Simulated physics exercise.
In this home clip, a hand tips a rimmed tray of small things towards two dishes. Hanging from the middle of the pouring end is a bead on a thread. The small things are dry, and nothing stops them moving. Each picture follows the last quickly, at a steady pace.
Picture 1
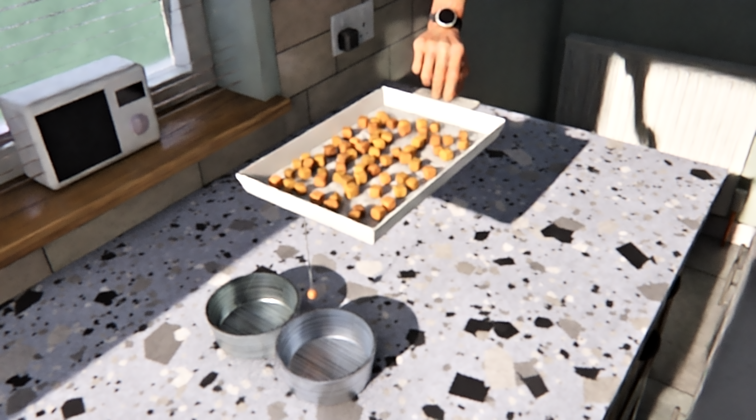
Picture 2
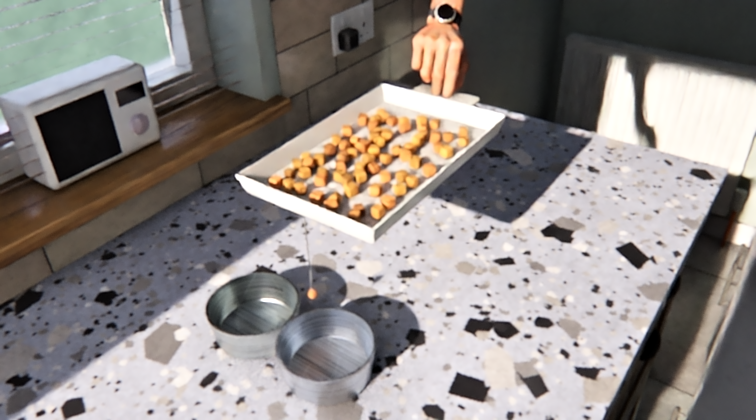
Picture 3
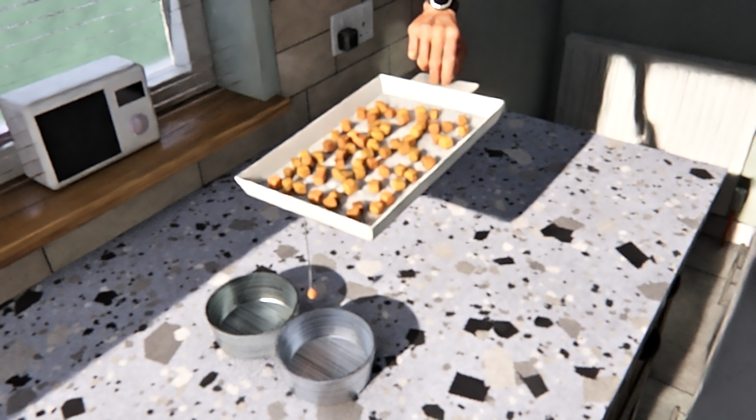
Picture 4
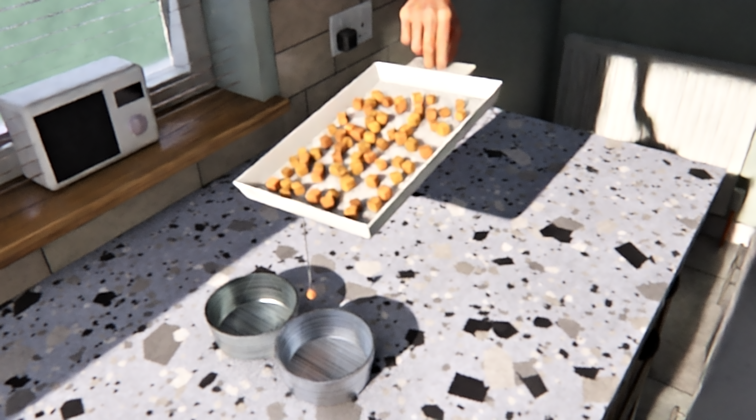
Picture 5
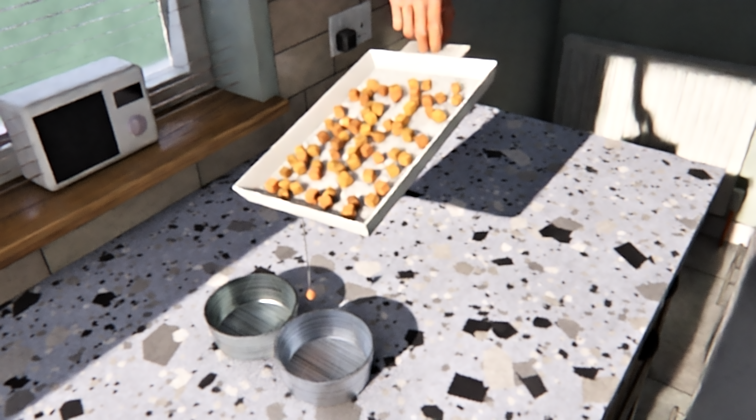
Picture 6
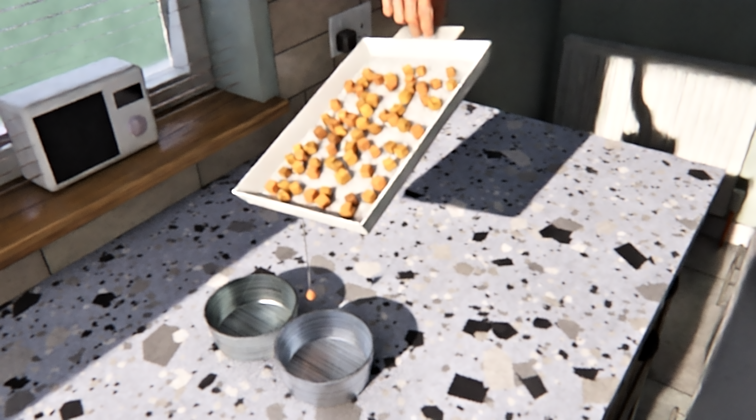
A hand held a white tray of small brown chunks above two round dishes on a speckled counter, then gradually raised the far end, tilting the tray more steeply towards them.
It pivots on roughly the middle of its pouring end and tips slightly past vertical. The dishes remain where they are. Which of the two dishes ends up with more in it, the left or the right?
The left one.
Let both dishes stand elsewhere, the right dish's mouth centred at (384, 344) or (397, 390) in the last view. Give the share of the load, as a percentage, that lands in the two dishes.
First placement near 10 percent, second near 0 percent.
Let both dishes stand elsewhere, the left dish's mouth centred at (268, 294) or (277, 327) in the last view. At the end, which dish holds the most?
In order of the tries: The dish on the left side, then the dish on the left side.
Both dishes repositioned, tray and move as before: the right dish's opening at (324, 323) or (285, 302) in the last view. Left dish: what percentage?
In order, 60 % and 30 %.
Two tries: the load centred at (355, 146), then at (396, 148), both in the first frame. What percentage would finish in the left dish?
From the first start you get 50 in a hundred, from the second 60 in a hundred.
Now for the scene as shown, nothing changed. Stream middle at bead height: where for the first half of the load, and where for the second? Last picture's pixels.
At (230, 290) for the first part, then at (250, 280) for the others.
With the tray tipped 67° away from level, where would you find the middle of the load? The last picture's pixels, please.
Near (280, 169).
Soon after the last picture, tray tipped steeply; all on the tray.
A little later, tray tipped past a quarter turn; most on the tray; a small part in the left dish; a stray few outside both; a small part in the air.
Later still, tray tipped past a quarter turn; a stray few in the right dish; about two thirds in the left dish; about a third outside both.
At rest, tray tipped past a quarter turn; a stray few in the right dish; about two thirds in the left dish; about a third outside both.
